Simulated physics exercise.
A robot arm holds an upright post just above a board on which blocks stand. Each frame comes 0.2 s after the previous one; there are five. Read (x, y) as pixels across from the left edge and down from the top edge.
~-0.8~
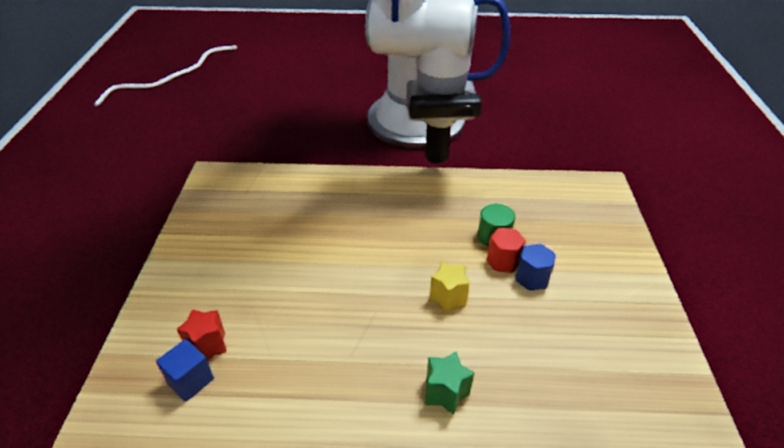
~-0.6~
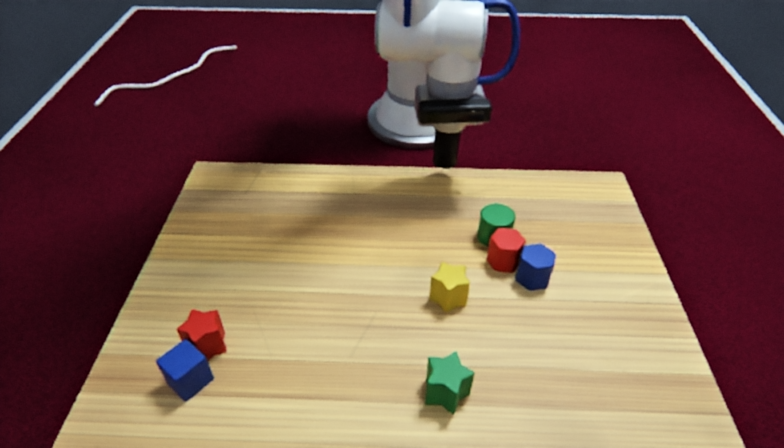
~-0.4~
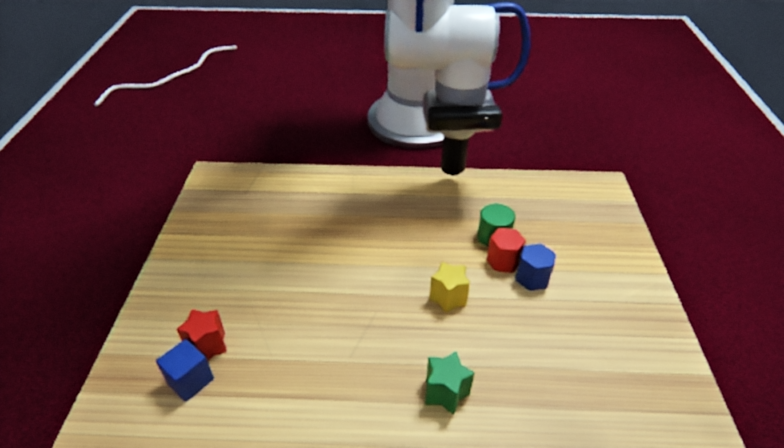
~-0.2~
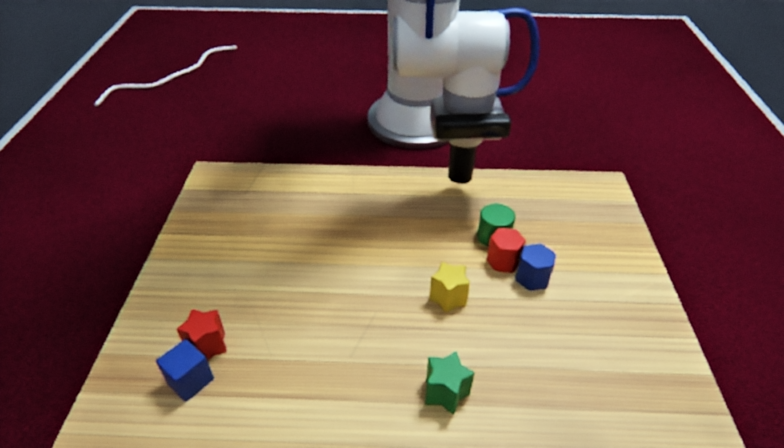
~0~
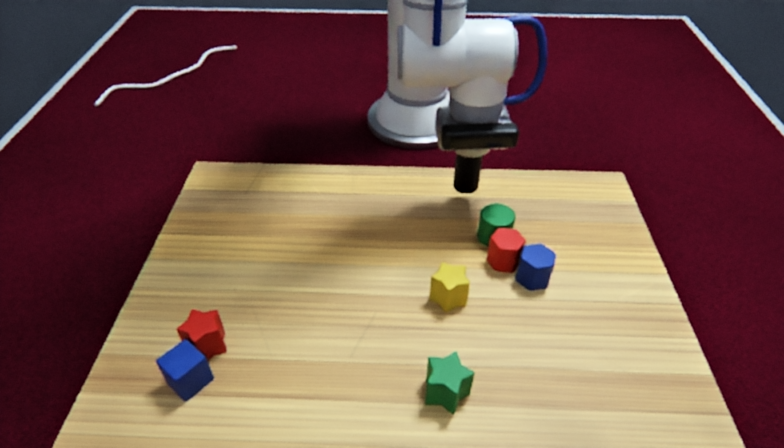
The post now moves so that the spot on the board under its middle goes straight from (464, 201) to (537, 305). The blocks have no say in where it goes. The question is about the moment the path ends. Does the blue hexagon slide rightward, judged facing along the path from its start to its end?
No.
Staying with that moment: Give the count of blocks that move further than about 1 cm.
This push will displace three or more blocks.
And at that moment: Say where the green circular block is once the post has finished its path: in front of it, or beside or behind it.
At that point it is up front.
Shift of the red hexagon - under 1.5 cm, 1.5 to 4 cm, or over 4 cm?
It ends farther than 4 cm from its spot.
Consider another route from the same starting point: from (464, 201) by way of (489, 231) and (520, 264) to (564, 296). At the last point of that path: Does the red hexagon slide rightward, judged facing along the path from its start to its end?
Yes, that is how it ends up.
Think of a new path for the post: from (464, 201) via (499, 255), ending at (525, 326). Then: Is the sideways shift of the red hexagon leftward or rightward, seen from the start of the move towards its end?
Right.
What follows on the original path. One third of the way, post at (488, 217); green circular block at (508, 228); red hexagon at (511, 252); blue hexagon at (546, 262), turned 25° anticlockwise.
Two thirds of the way, post at (513, 251); green circular block at (534, 265); red hexagon at (517, 288), turned 40° clockwise; blue hexagon at (568, 283), turned 90° anticlockwise.
At the end, post at (542, 291); yellow star-shaped block in place; green circular block at (564, 309); red hexagon at (515, 296), turned 60° clockwise; blue hexagon at (601, 304), turned 150° anticlockwise.
